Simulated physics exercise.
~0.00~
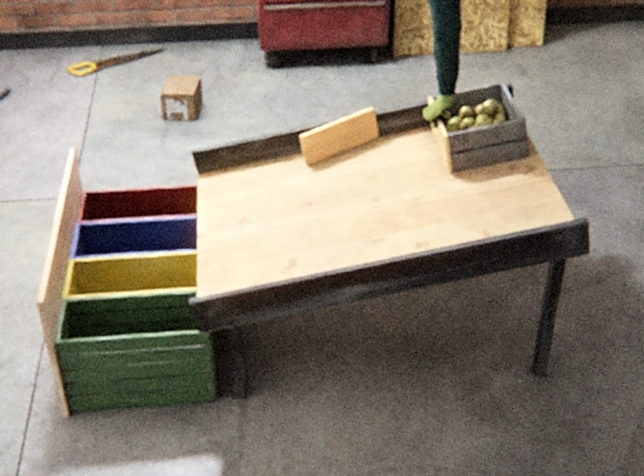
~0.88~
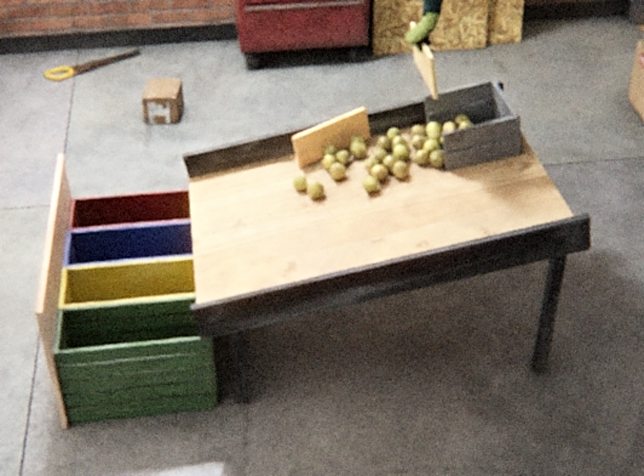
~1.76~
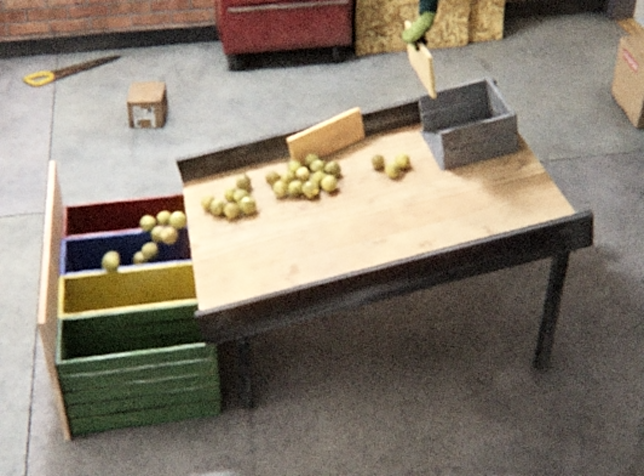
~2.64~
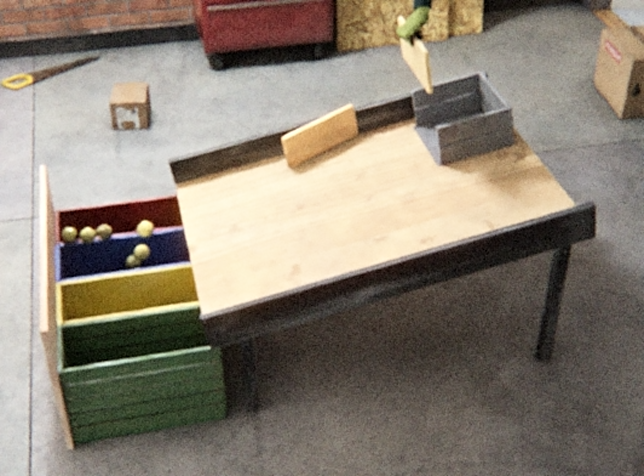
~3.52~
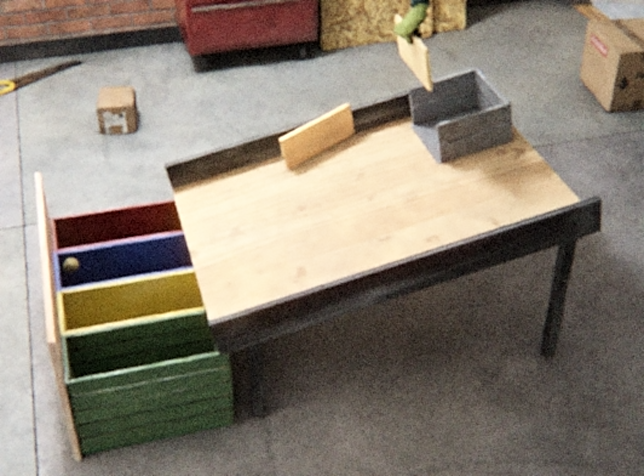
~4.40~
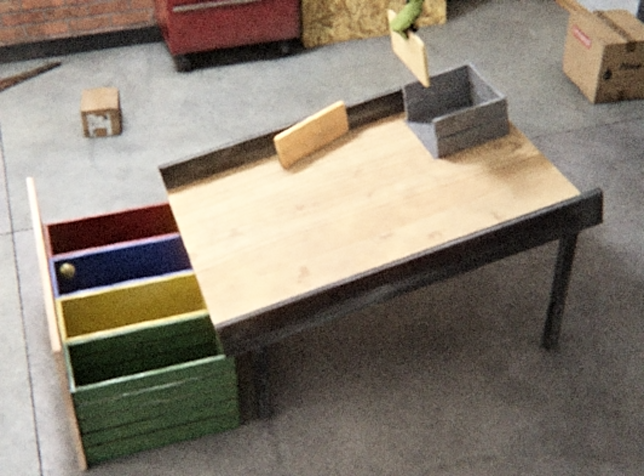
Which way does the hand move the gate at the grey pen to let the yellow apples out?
The hand moves the gate up, clear of the grey pen, and holds it there.
